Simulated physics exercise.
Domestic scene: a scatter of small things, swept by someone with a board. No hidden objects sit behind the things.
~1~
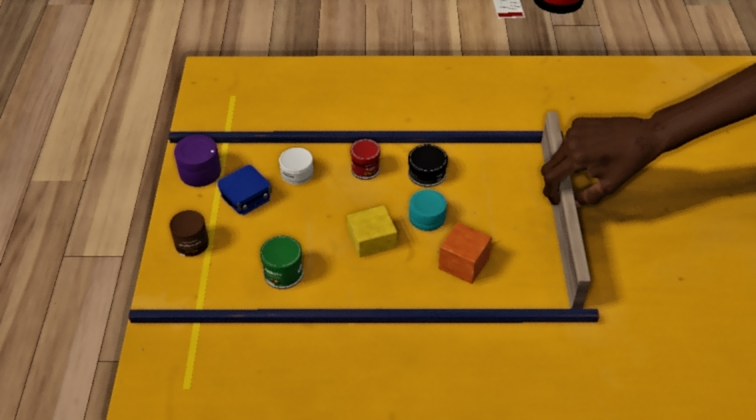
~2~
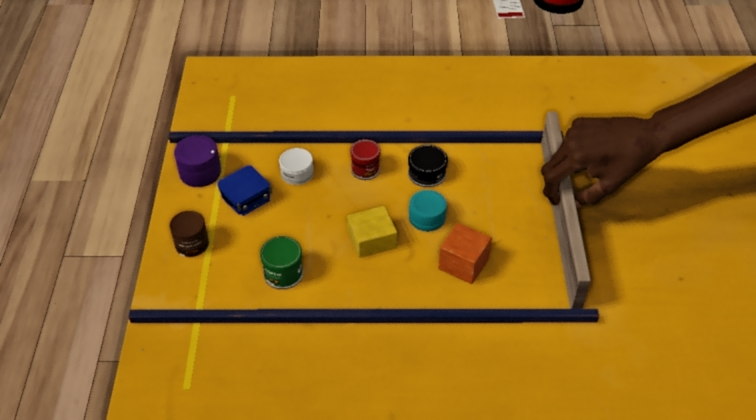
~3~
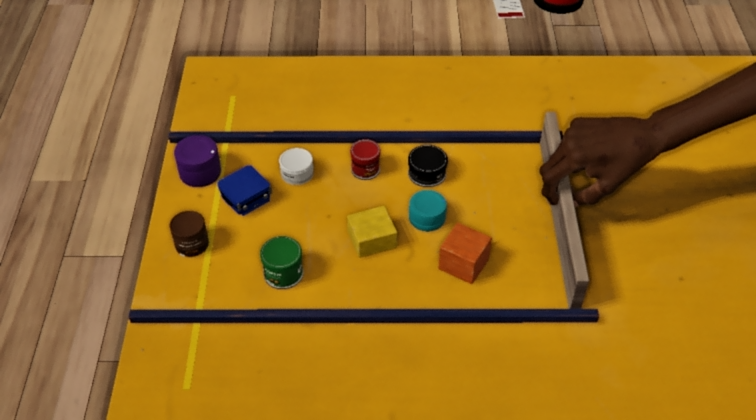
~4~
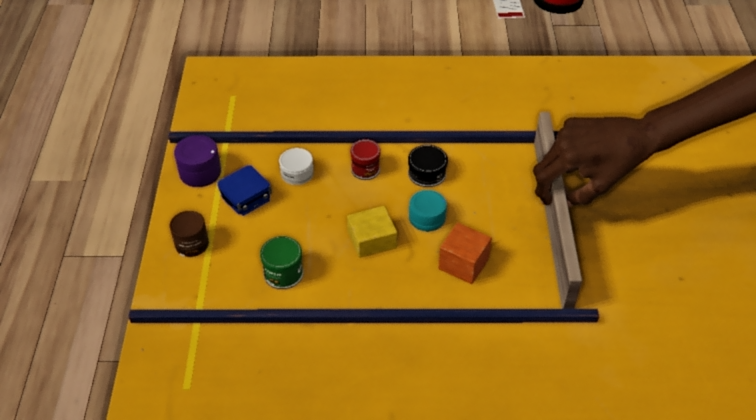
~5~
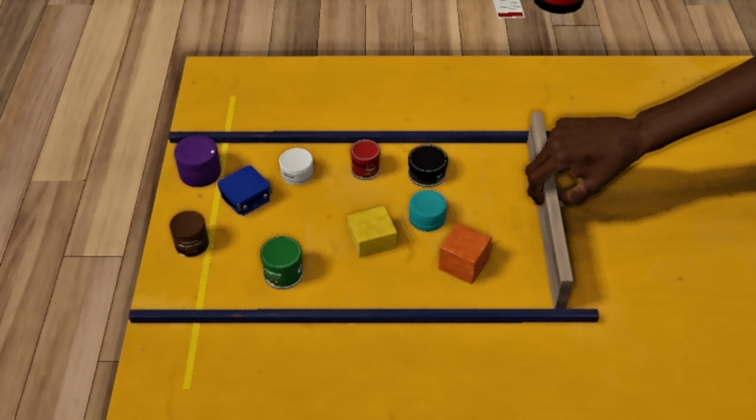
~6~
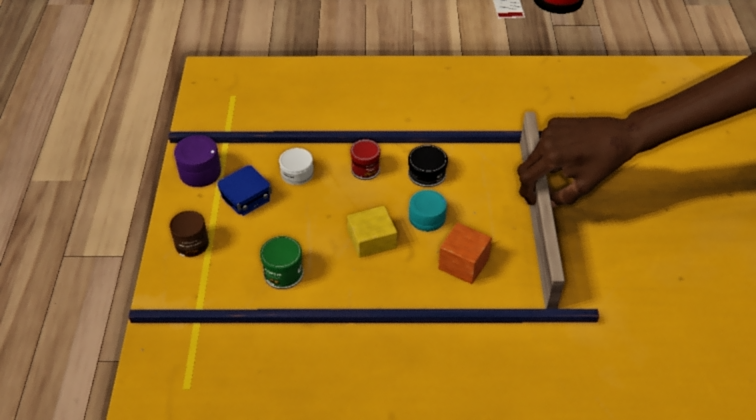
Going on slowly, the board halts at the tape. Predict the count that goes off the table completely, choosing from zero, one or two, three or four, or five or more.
The count is one or two.
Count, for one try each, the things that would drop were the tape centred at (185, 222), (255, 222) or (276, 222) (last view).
In order, 5, 0 and 0.
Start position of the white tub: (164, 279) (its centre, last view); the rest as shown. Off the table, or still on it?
From that start, the object then does not stay.
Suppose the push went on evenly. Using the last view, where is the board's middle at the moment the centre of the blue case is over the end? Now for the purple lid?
(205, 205) and (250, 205), roughly.
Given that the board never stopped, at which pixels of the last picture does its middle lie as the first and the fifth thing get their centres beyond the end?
First: Around (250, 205). Next: Around (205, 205).
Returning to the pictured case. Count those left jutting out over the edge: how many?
I'd put it at 3.
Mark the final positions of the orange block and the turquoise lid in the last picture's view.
Final positions - orange block around (183, 264), turquoise lid around (197, 200).
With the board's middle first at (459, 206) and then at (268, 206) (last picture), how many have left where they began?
First 1, then 9.
A little later, none off yet; purple lid at rest near (198, 161); brown tub at rest near (190, 234); blue case at rest near (245, 192).
When it is over, the number that fall off is one or two; down, brown tub and purple lid.
